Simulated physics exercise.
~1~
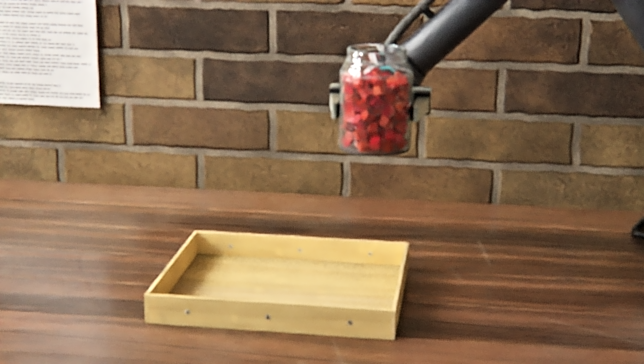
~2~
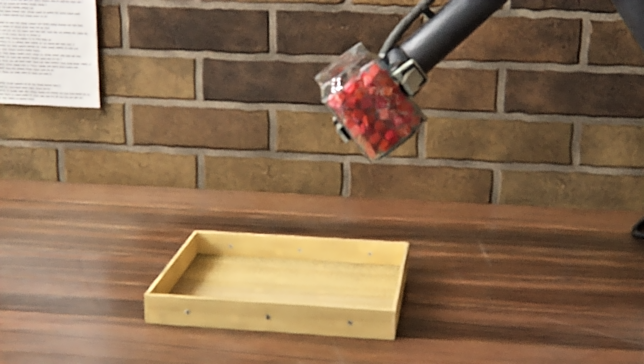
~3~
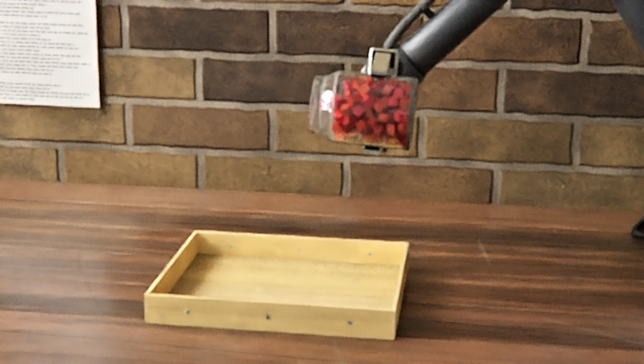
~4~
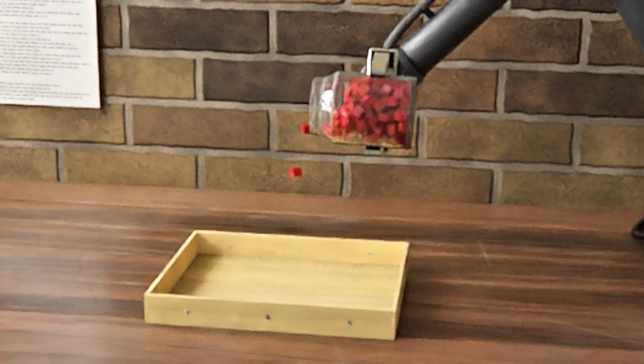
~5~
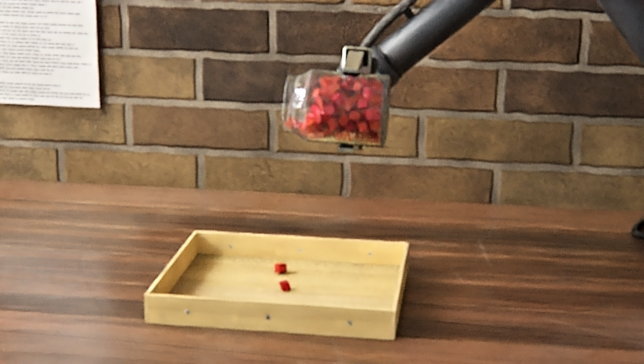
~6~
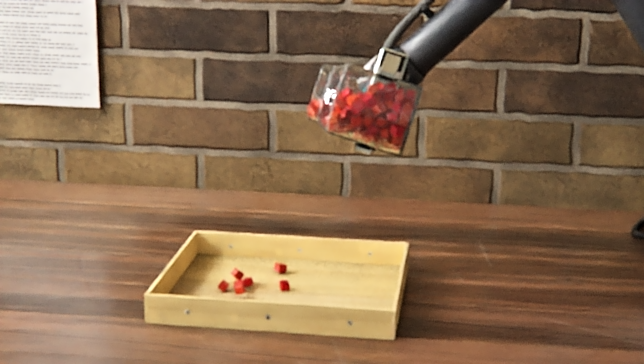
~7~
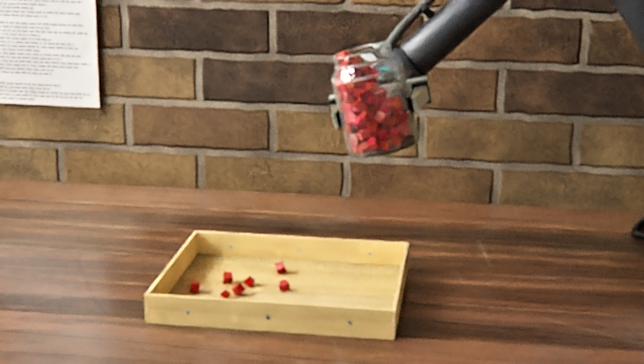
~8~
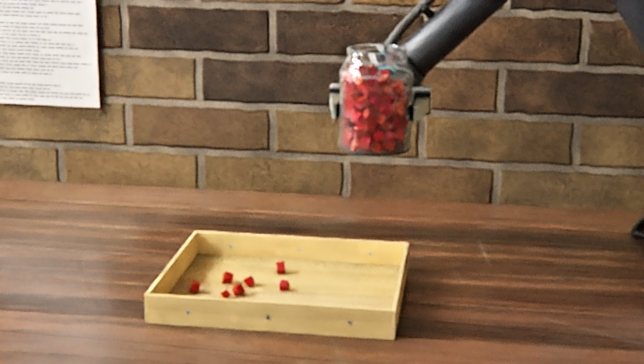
Above a wooden tray, a robot arm tips a jar, spills few red cubes, and rights it.
